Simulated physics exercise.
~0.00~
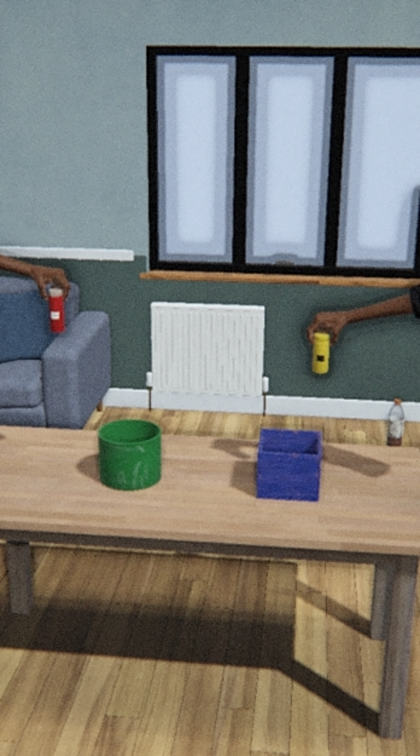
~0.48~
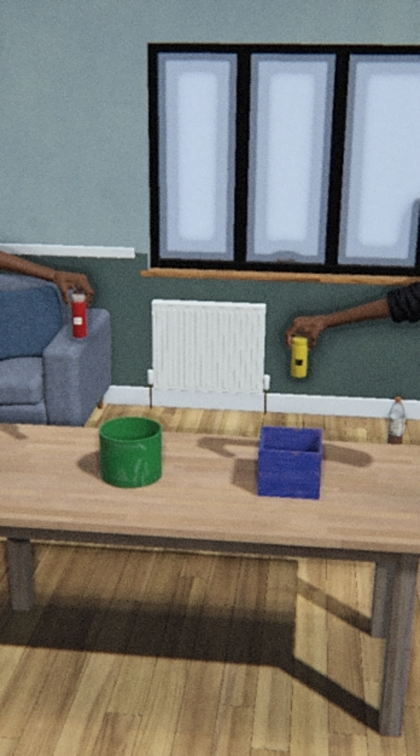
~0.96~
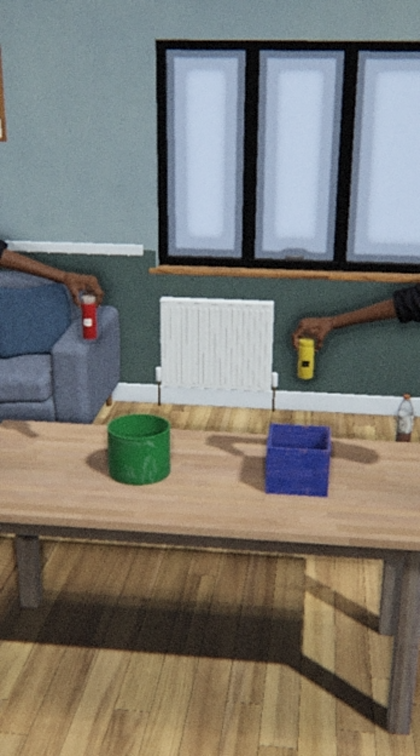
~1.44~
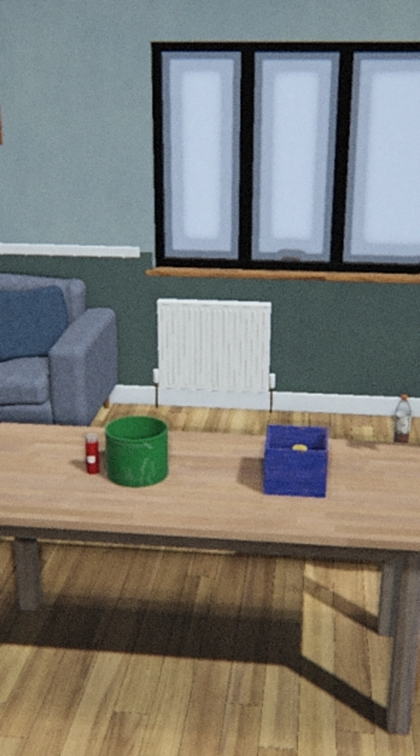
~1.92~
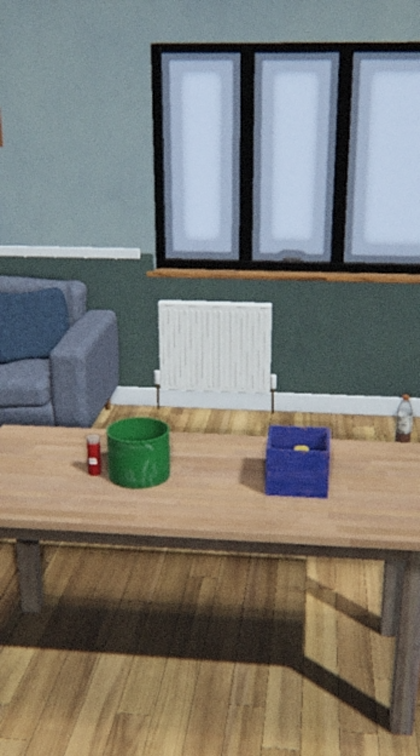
The footage shows two hands holding a red shaker and a yellow shaker above a wooden table, shifting them inward before letting go. The red shaker ends up standing on the table left of the green pot, while the yellow one lands inside the blue crate.
